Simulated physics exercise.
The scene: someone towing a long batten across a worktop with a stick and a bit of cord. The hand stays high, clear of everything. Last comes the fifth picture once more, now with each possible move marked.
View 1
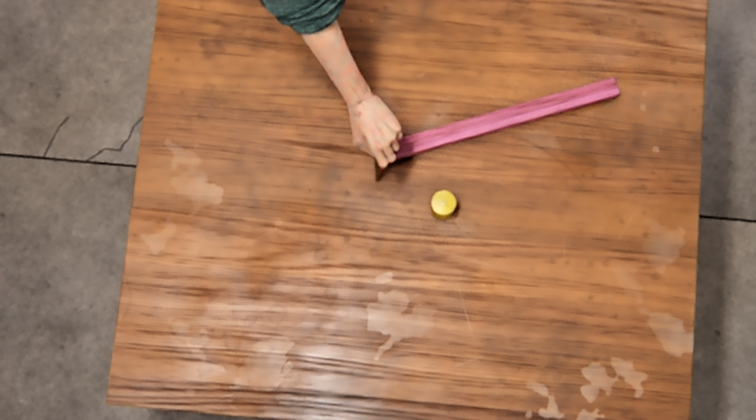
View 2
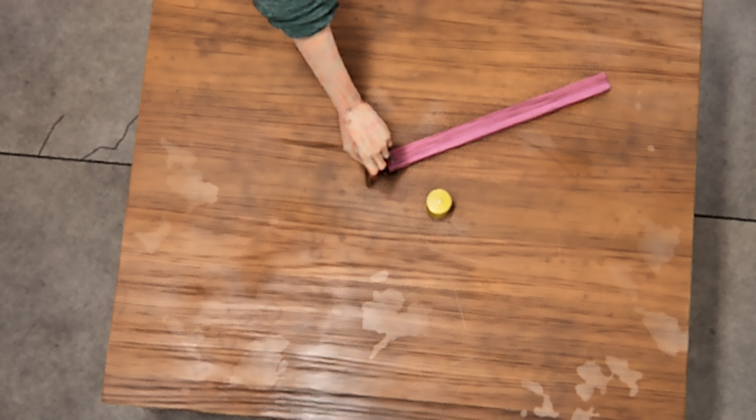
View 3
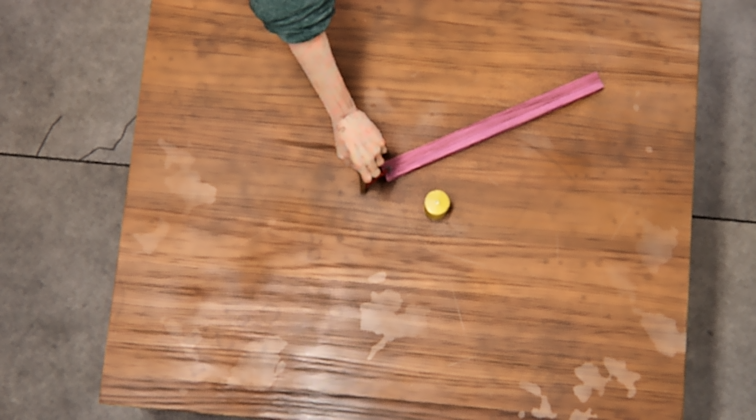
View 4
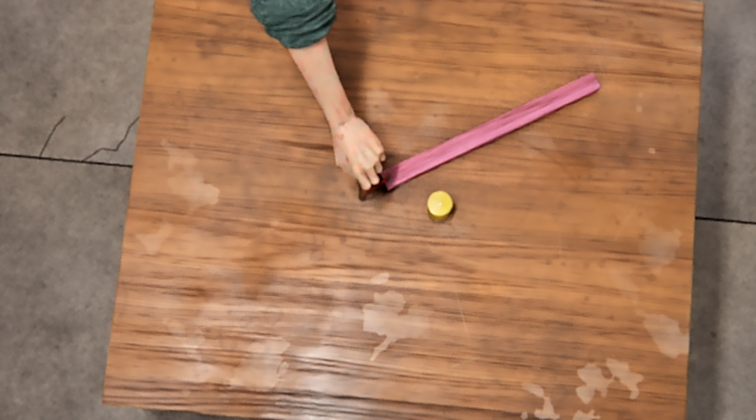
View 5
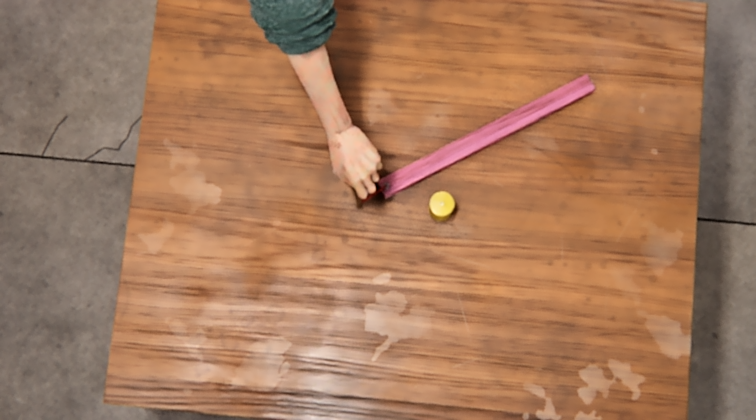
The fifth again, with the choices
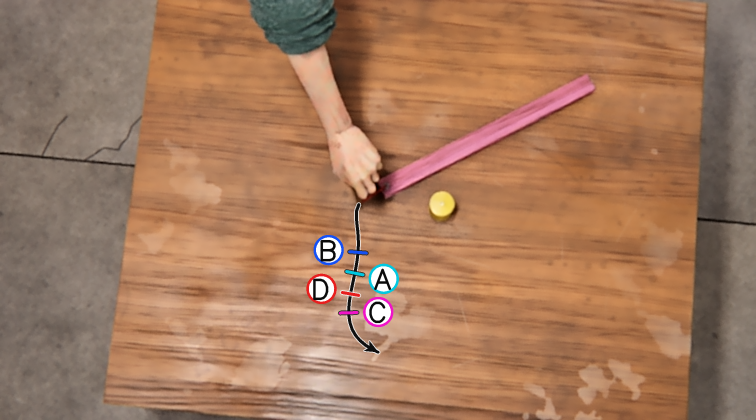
A long pink batten slides a short way down and to the left across a worn wooden worktop, seen from above with grey cracked floor on either side. A hand in a green sleeve reaches in from the top and draws the batten by its lower left end, its slant steepening slightly. Just below, a small yellow candle stays put on the wood while the view shifts faintly.
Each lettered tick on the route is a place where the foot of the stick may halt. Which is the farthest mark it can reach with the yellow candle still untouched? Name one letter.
The farthest safe stop is B.
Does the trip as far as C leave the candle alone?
No.
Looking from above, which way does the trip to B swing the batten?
Anticlockwise.
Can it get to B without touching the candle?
For that mark, yes.
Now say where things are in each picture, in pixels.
The first frame shows pink batten (504, 118); yellow candle (443, 206).
The second frame shows pink batten (498, 121); yellow candle (438, 204).
The third frame shows pink batten (493, 125); yellow candle (436, 205).
The fourth frame shows pink batten (491, 130); yellow candle (439, 206).
The fifth frame shows pink batten (487, 135); yellow candle (441, 207).
On the marked copy, A at (355, 273); B at (358, 252); C at (349, 313); D at (350, 294); the route from (359, 204) via (352, 287) to (378, 352).
Following B. Soon after the start, foot of the stick (356, 220), middle of the batten (479, 141).
Later, foot of the stick (358, 239), middle of the batten (473, 149).
In the end, foot of the stick (358, 253), middle of the batten (468, 156); nothing has been touched.
As for the rest, A is too far, the candle has been hit; C is too far, the candle has been hit; D is too far, the candle has been hit.
